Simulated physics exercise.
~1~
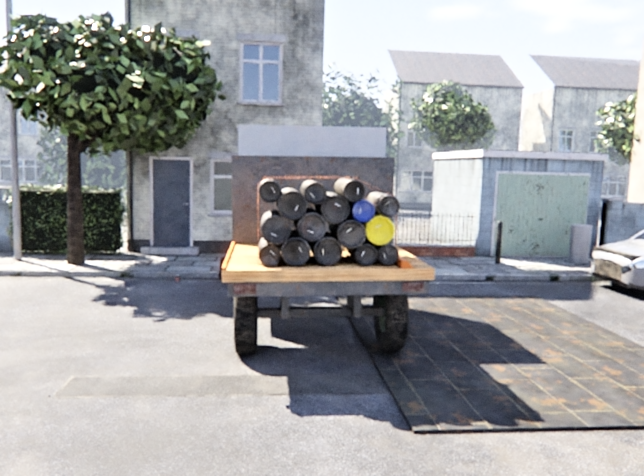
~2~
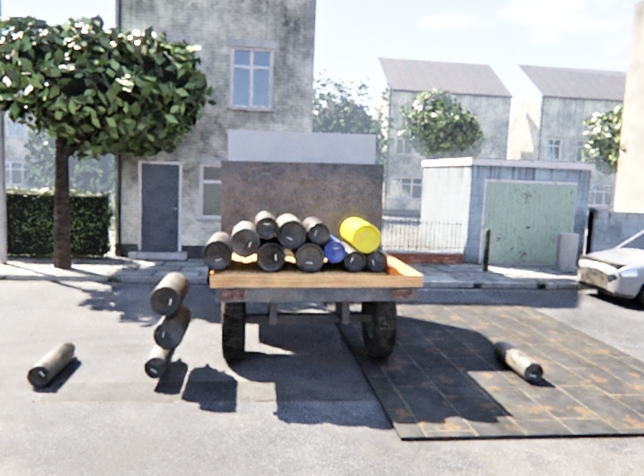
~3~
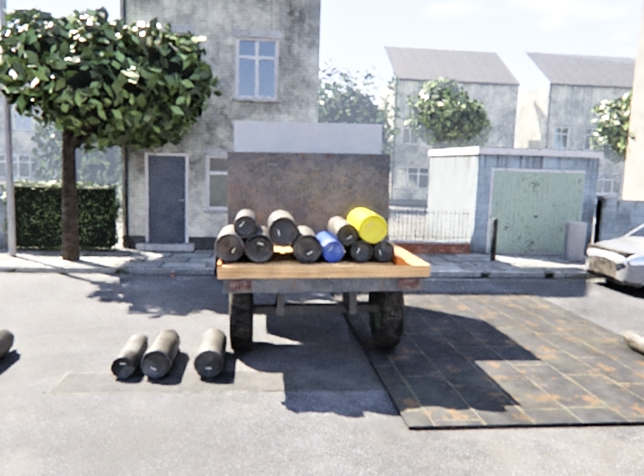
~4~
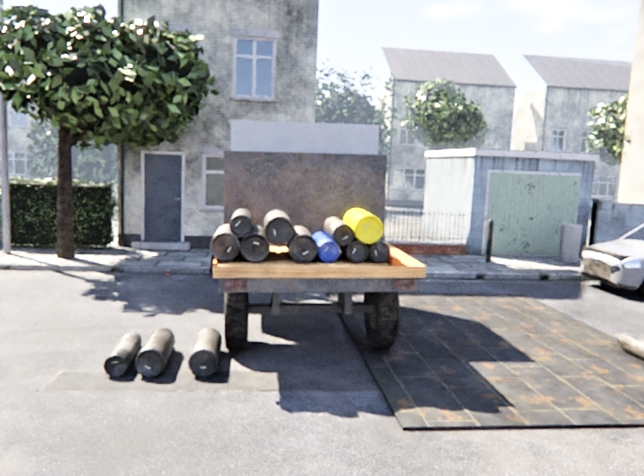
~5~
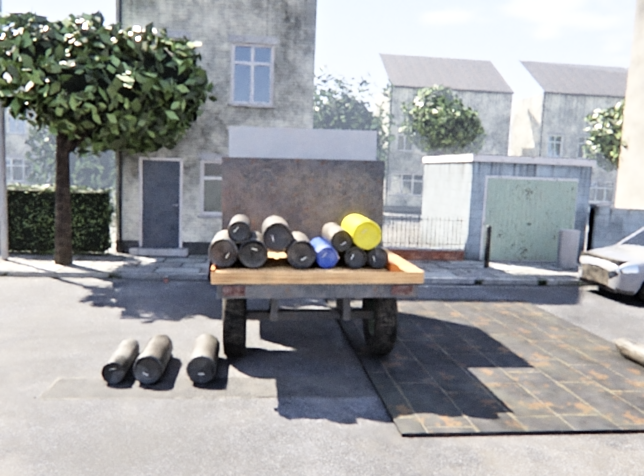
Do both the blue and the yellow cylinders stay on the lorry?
Yes, both stay aboard. The blue one ends up lying on the deck among the dark cylinders, and the yellow one rests on top of others towards the right.
